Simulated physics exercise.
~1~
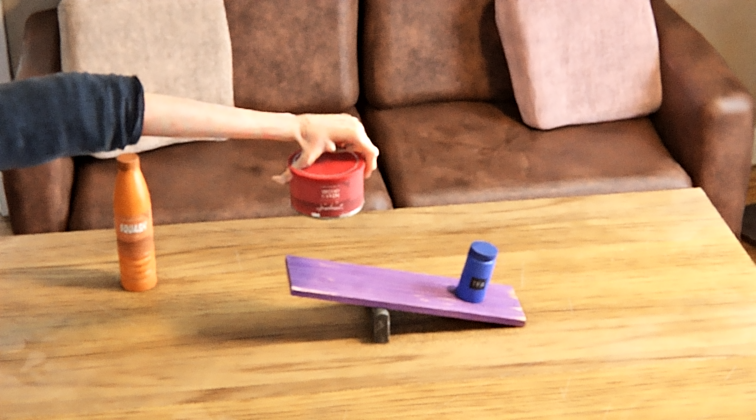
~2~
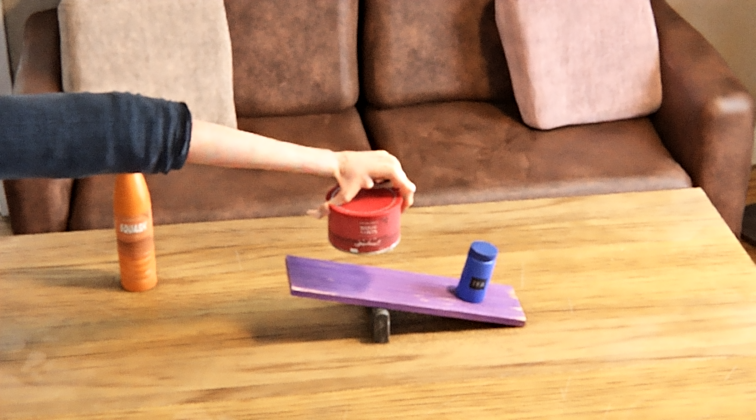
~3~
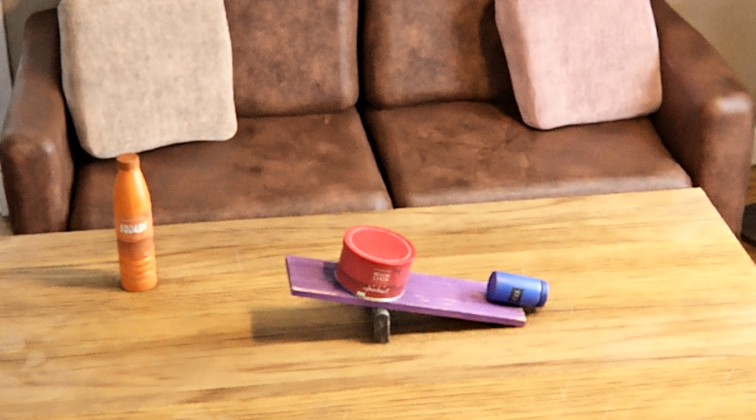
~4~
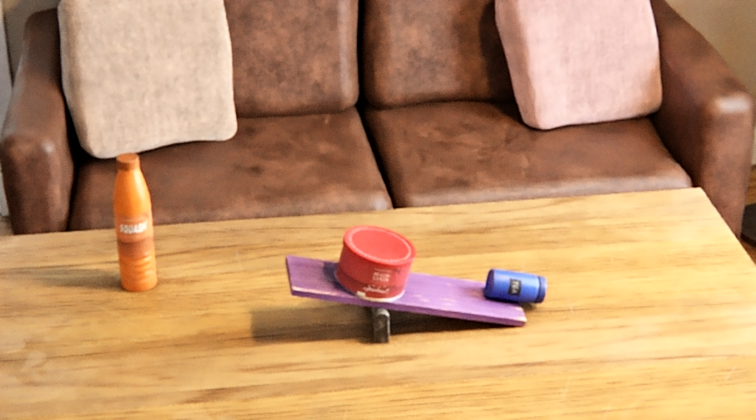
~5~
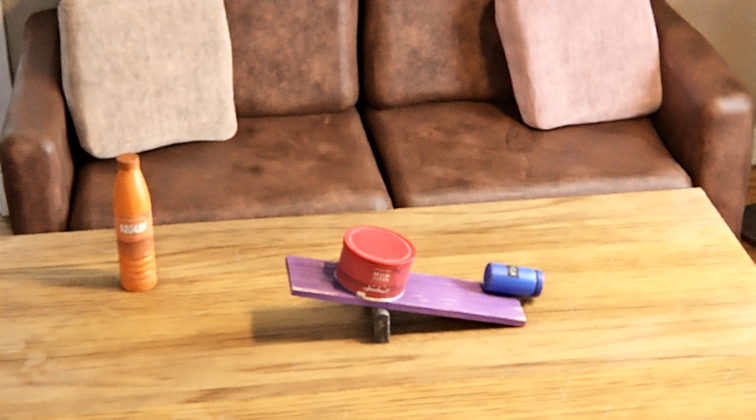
In the video, a hand lowers a red tub onto the middle of a tilted purple plank and withdraws, while a blue shaker on the plank tips onto its side. The plank ends still low on the right, with an orange bottle standing nearby.
